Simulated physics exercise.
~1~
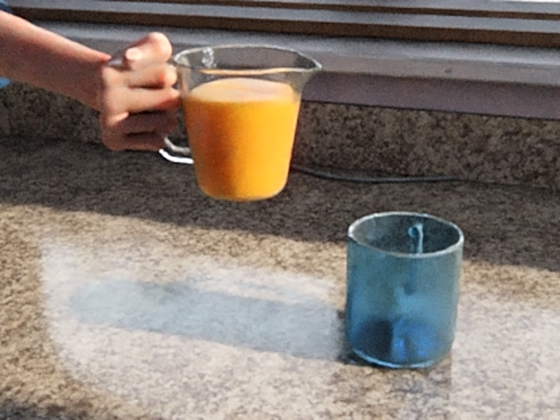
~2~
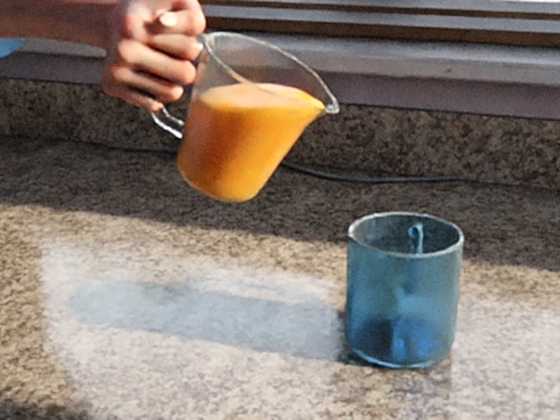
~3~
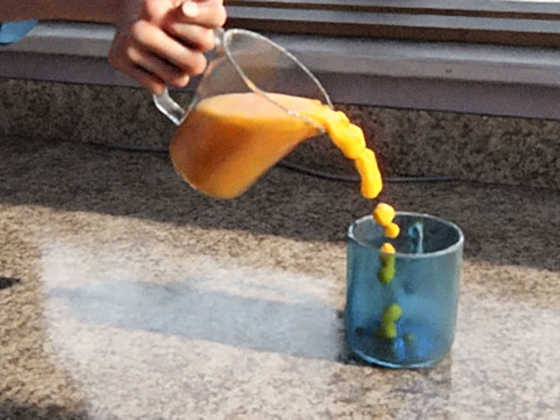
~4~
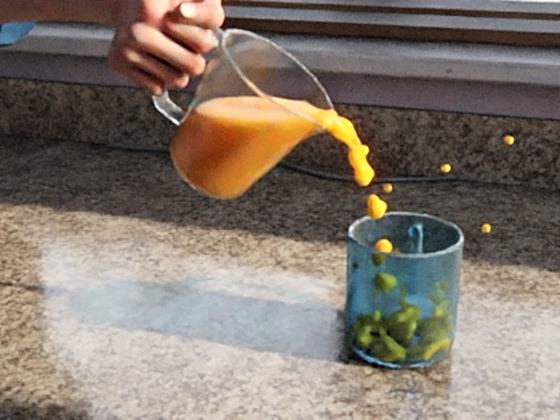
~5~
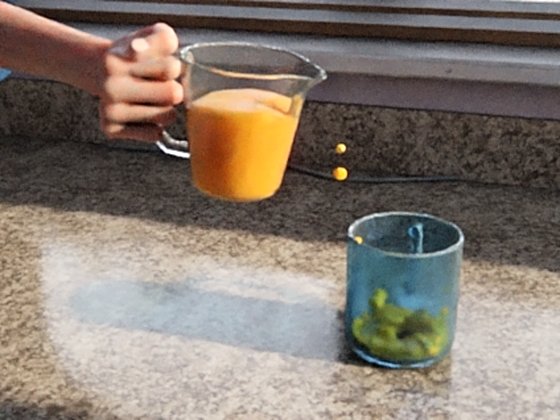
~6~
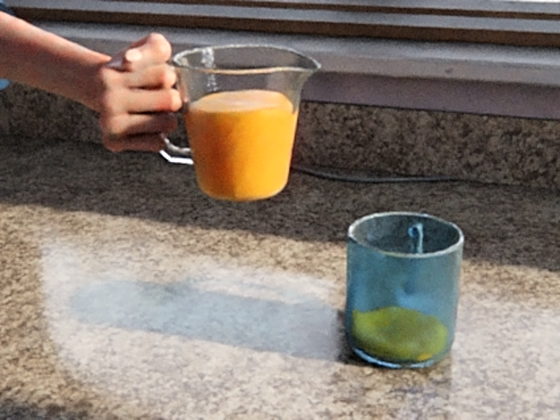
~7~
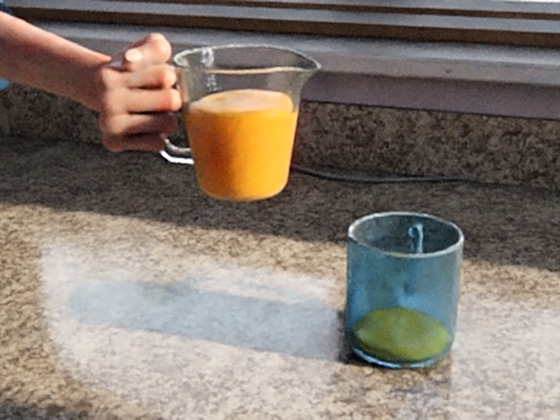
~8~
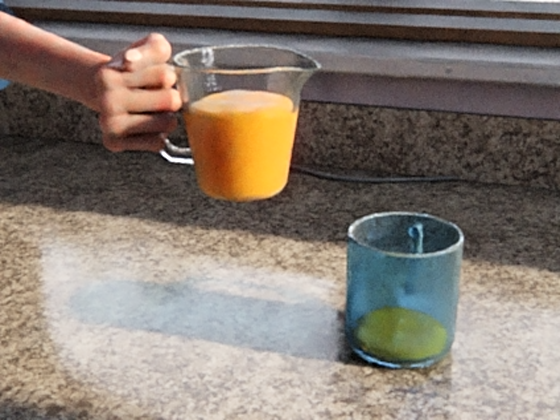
A hand tipped a clear glass jug of orange juice to the right, pouring a short, broken stream into an empty blue mug as a few drops flew aside, then brought it level again, leaving a shallow greenish-looking layer in the mug.
